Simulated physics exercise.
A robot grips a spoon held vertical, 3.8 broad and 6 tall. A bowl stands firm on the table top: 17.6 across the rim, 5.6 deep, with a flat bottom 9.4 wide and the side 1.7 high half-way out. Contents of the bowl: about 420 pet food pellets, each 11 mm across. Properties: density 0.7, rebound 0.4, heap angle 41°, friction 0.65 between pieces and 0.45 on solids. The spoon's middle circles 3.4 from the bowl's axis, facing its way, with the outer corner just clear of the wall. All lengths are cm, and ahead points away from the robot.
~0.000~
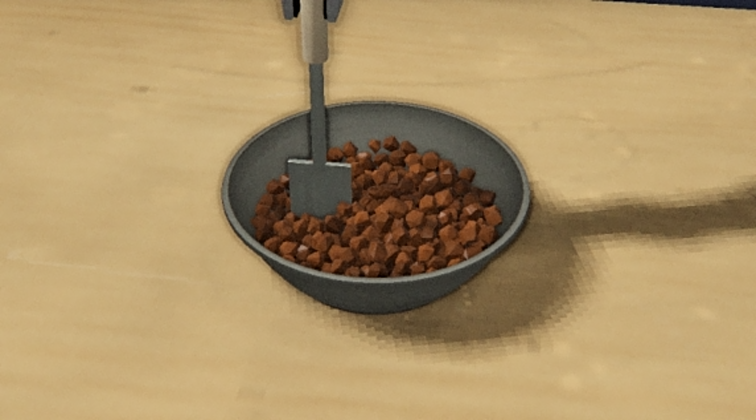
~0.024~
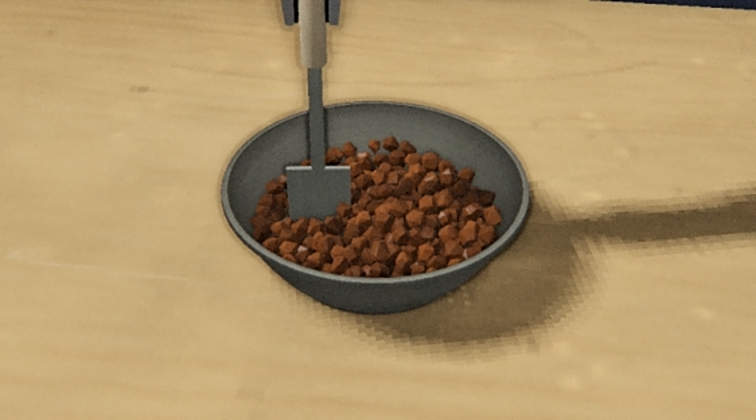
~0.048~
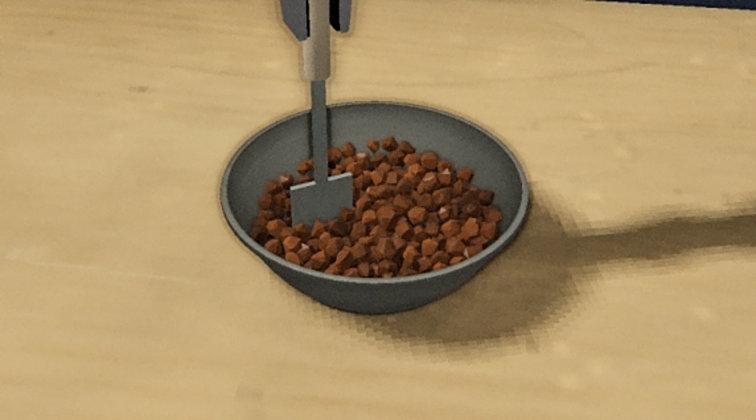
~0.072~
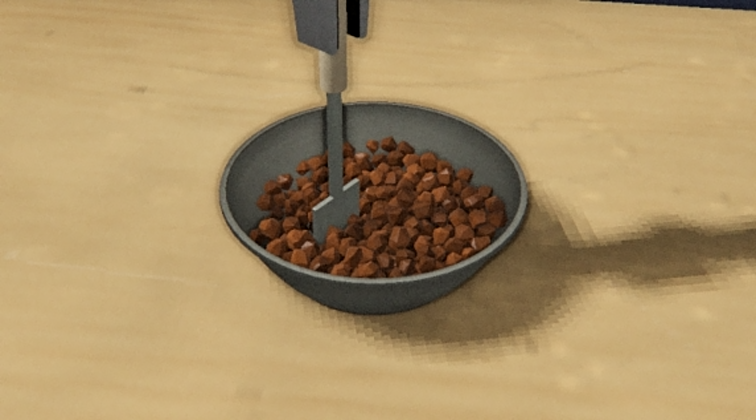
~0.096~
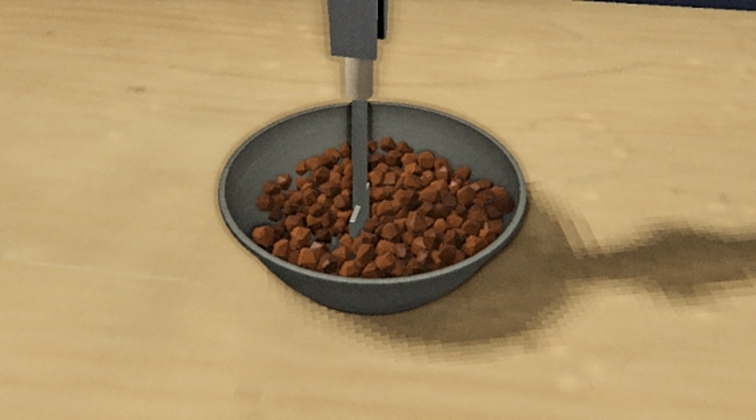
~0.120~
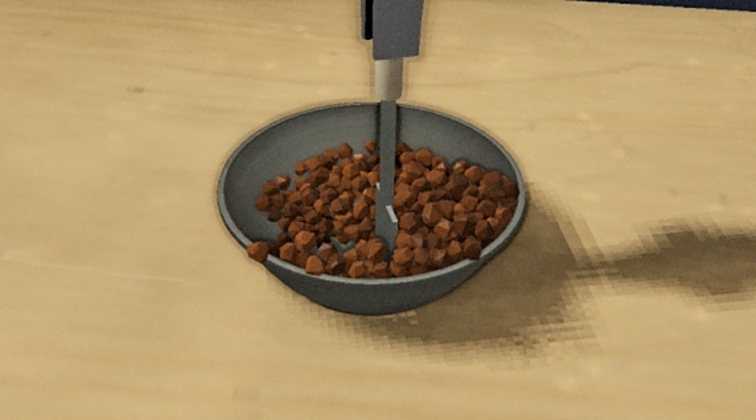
At the start, a flat metal spatula held by a gripper stands in a grey bowl of reddish-brown pellets, left of centre. It dips slightly, then turns edge-on as it sweeps toward the front and right through the pellets, pushing them rightward, while one pellet ends up on the left front rim.
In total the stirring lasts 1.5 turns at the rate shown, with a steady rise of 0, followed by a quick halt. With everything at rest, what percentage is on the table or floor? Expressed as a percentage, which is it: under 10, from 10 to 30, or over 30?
The percentage is over 30.
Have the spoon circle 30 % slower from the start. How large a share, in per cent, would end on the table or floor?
I'd expect about 30 %.
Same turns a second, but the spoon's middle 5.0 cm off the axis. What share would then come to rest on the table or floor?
It would be near 60 per cent.
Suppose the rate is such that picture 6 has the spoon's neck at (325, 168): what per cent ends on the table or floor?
Some 20 per cent.
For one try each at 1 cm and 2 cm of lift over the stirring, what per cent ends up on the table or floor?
Close to 45 and 40 percent, in that order.
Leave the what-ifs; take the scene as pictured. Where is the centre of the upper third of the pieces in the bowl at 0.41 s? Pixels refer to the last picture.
Top-third centre at approx. (318, 249).
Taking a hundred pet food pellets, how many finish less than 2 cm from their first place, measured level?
Some 0 per cent.
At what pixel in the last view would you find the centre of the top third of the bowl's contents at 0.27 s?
Roughly pixel (363, 122).
After 0.27 s, 274° round, highest piece 10 above the table; 329 in the bowl, 22 on the table or floor, 71 in flight or on the tool.
After 0.41 s, 76° round, highest piece 9 above the table; 263 in the bowl, 124 on the table or floor, 35 in flight or on the tool.
After 0.68 s, 180° round, highest piece 6 above the table; 230 in the bowl, 192 on the table or floor.
After 1.38 s, 180° round, highest piece 6 above the table; 230 in the bowl, 192 on the table or floor.
In the end, 230 in the bowl, 192 on the table or floor. That is 45 % on the table or floor.
